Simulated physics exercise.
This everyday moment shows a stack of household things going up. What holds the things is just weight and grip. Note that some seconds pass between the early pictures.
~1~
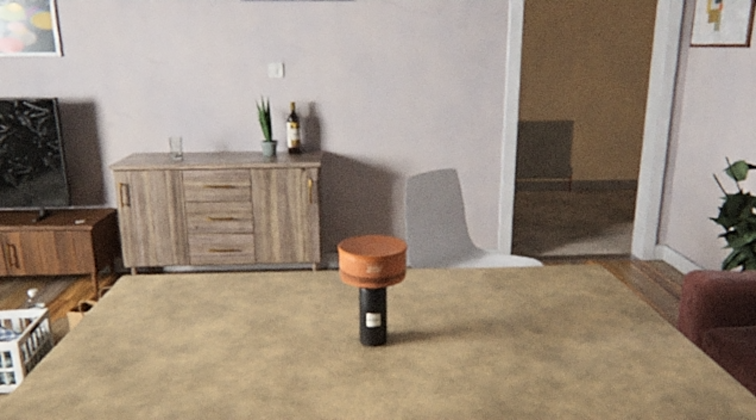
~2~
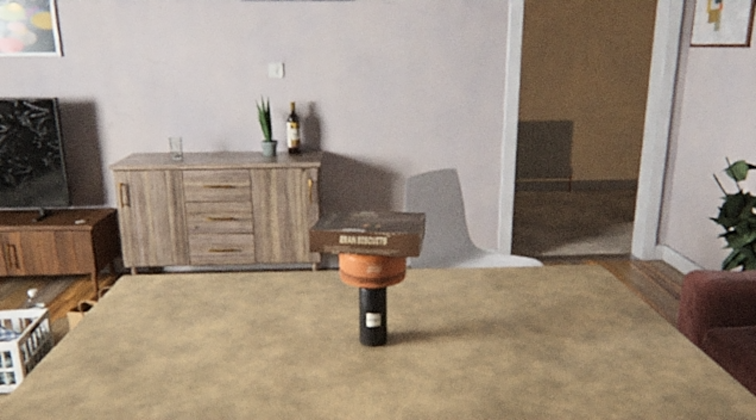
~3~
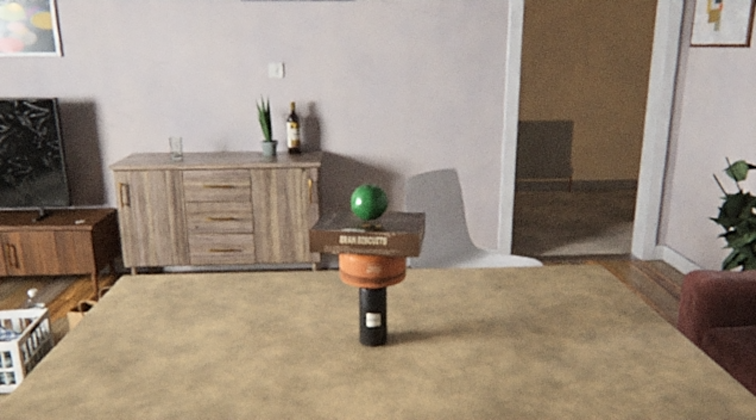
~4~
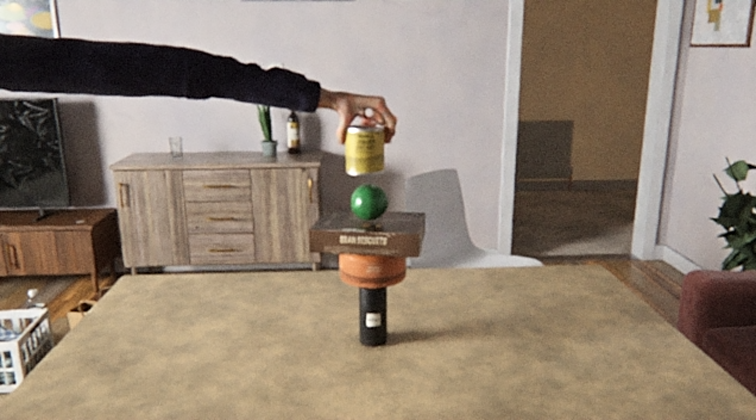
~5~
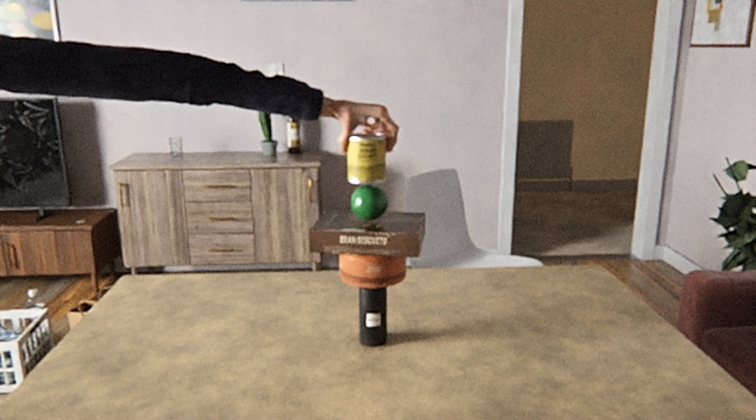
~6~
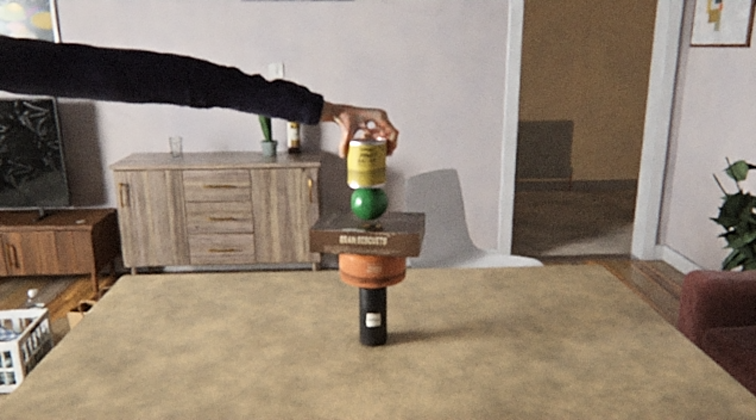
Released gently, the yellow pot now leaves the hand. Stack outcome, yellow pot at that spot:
My guess is the pile will be unstable.
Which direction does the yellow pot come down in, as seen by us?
Observed: The object is displaced in the leftward direction.
Then, 0.70 s on from there, yellow pot now fallen.
Then, 1.00 s on from there, things are still on the move.
In the end, fallen, yellow pot; the other 4 unmoved. At the end, from the last picture's camera, yellow pot near (74, 327). The pile comes apart.
